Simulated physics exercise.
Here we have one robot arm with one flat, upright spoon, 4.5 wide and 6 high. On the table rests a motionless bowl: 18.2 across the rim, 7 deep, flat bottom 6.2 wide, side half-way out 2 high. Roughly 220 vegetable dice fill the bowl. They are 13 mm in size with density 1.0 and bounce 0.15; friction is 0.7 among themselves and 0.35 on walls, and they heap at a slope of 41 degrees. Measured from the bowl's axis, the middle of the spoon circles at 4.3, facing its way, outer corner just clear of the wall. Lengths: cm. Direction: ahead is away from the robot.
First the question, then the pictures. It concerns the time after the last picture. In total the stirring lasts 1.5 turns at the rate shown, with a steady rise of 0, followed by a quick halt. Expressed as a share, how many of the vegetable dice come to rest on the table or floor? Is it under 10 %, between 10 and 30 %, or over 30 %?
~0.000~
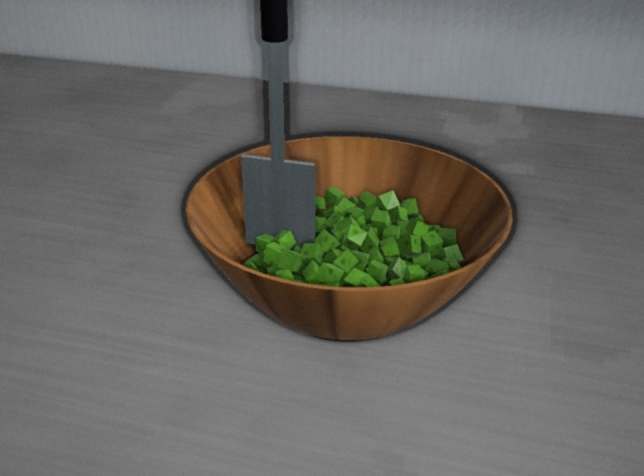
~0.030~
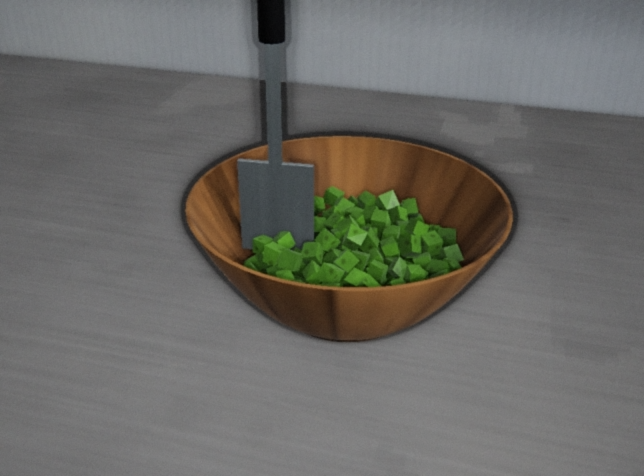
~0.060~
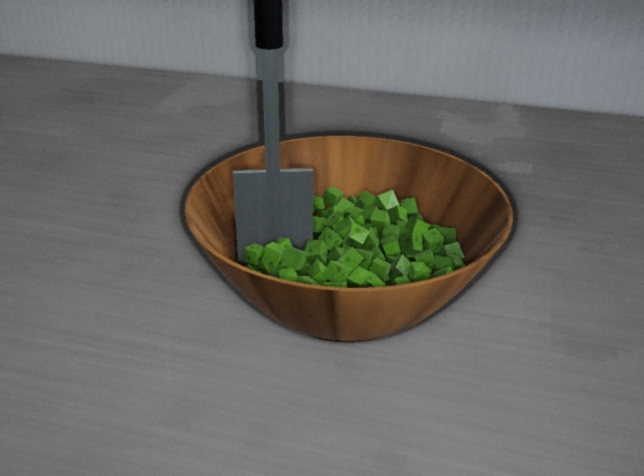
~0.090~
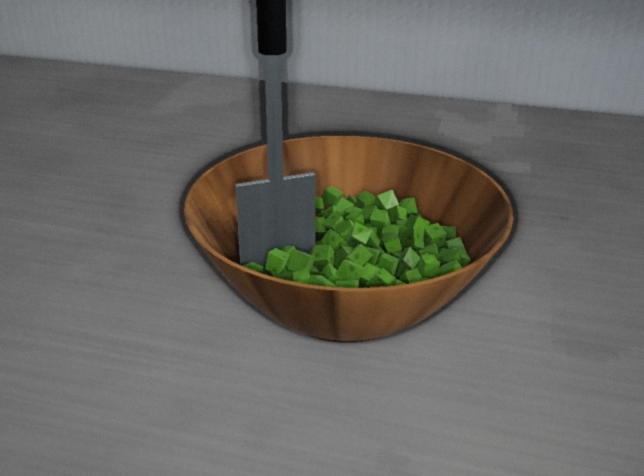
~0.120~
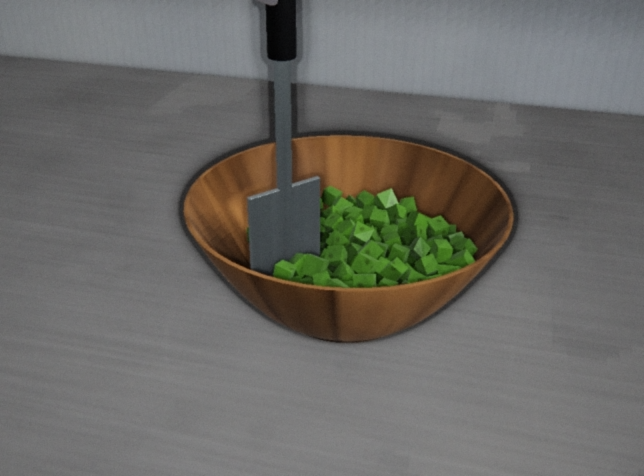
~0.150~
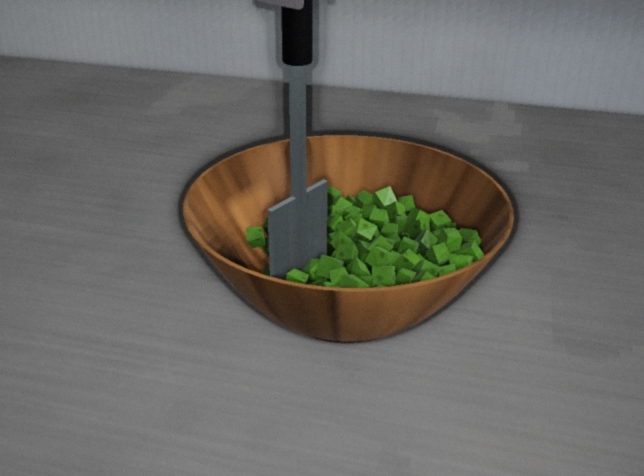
Between 10 and 30 %.
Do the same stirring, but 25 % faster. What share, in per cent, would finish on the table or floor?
Estimate: Near 30 in a hundred.
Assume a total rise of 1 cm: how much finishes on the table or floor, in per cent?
20 per cent, roughly.
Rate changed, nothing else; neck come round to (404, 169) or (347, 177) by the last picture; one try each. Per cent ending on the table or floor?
Roughly 55 per cent on the first try and 40 per cent on the second.
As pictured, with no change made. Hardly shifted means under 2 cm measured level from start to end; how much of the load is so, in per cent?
About 10 percent.
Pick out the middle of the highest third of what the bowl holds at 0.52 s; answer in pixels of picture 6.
Centre of upper third: Approx. (341, 168) px.
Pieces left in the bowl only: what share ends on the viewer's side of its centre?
I'd put it at roughly 30 per cent.
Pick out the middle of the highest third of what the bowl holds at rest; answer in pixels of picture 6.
Around (419, 200).
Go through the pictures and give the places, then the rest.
The first frame shows spoon neck at (277, 136), 0° round; upper third of the load around (367, 247), from x 250 to 450, top at y 200; 223 in the bowl.
The second frame shows spoon neck at (275, 138), 6° round; upper third of the load around (367, 247), from x 250 to 450, top at y 200.
The third frame shows spoon neck at (272, 146), 20° round; upper third of the load around (366, 252), from x 250 to 455, top at y 200.
The fourth frame shows spoon neck at (275, 154), 35° round; upper third of the load around (367, 257), from x 250 to 460, top at y 200.
The fifth frame shows spoon neck at (284, 162), 50° round; upper third of the load around (379, 255), from x 255 to 465, top at y 195.
The sixth frame shows spoon neck at (298, 168), 66° round; upper third of the load around (391, 256), from x 255 to 470, top at y 195; 223 in the bowl.
After 0.52 s, 251° round, highest piece 9 above the table; 206 in the bowl, 11 on the table or floor, 6 in flight or on the tool.
After 0.89 s, 77° round, highest piece 8 above the table; 186 in the bowl, 31 on the table or floor, 6 in flight or on the tool.
After 1.27 s, 180° round, highest piece 8 above the table; 176 in the bowl, 46 on the table or floor, 1 in flight or on the tool.
After 1.97 s, 180° round, highest piece 8 above the table; 176 in the bowl, 47 on the table or floor.
At rest, 176 in the bowl, 47 on the table or floor. That is 21 % on the table or floor.
